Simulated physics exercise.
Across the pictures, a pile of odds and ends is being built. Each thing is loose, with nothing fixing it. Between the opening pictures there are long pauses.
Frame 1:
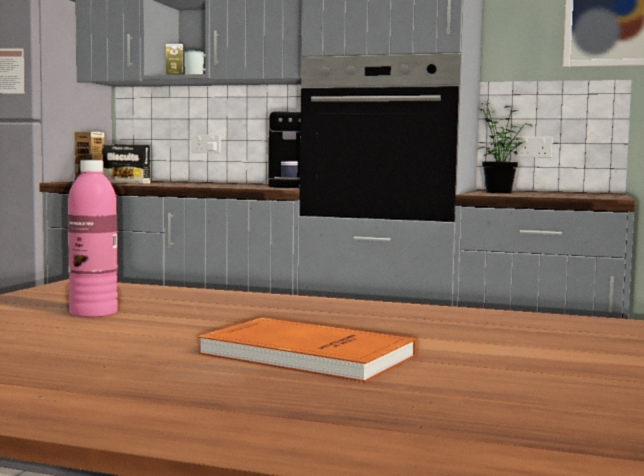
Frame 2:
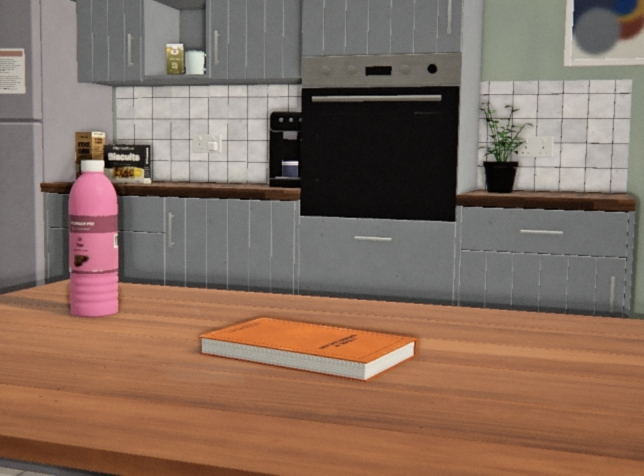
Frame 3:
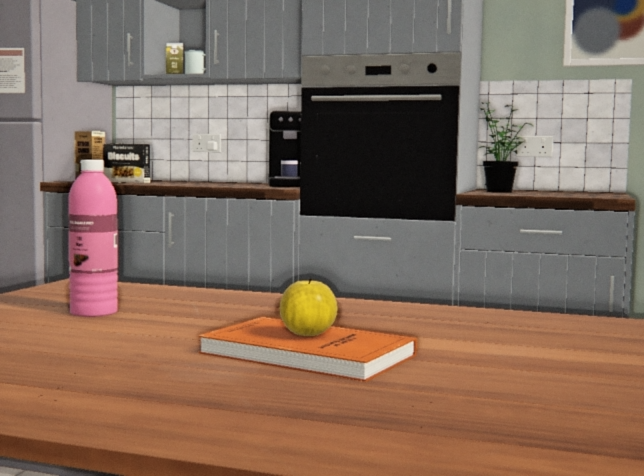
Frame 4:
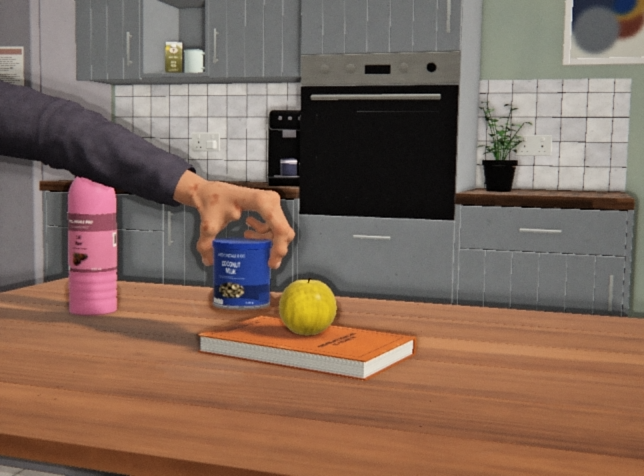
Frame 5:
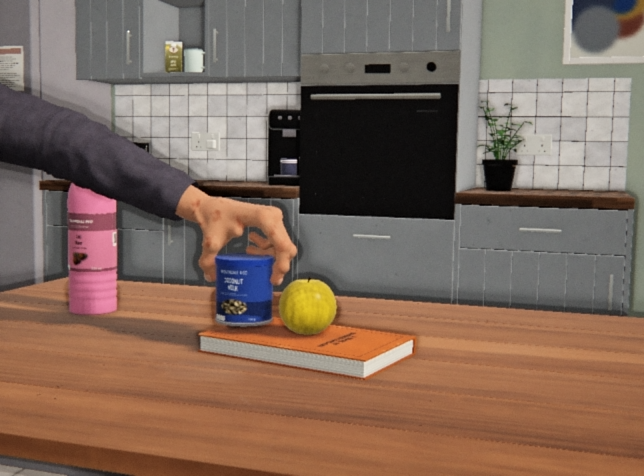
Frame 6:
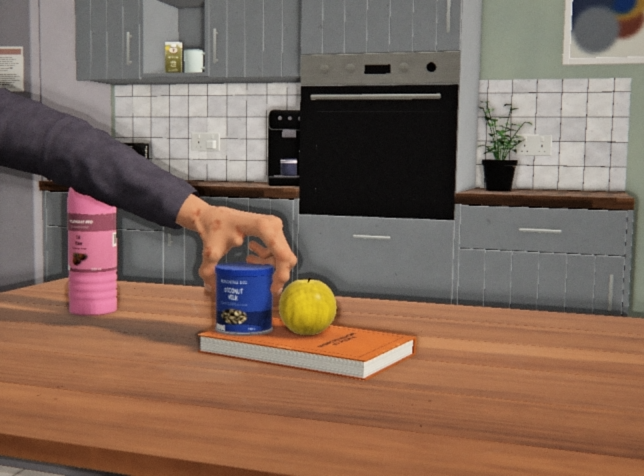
A hand in a dark sleeve, reaching in from the left, lowers a blue pot onto the left end of an orange book, beside a yellow apple that has appeared there earlier. The book lies on a wooden counter, with a pink bottle standing to the left. The still camera looks across a kitchen towards grey cupboards, a black oven and a potted plant.
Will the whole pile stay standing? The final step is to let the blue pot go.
Nothing topples.
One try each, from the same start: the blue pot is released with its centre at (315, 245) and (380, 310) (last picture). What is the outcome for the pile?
With the first placement the pile tips over, with the second it remains stable.
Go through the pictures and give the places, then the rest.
In the first frame, the last thing is not in view yet; pink bottle (93, 238).
In the second frame, the last thing is not in view yet; orange book (308, 346).
In the third frame, the last thing is not in view yet; yellow apple (308, 308).
In the fourth frame, coming down; blue pot (242, 273); pink bottle (92, 236).
In the fifth frame, coming down; blue pot (244, 289); orange book (307, 344).
In the sixth frame, in place under the hand; blue pot (244, 298); yellow apple (307, 307).
Then, 0.60 s past the last view, nothing moves.
Then, 1.60 s past the last view, blue pot resting near (244, 298).
Finally, all 4 still in place. Final places as the last picture's camera would see them, blue pot near (244, 298). The pile keeps its balance.
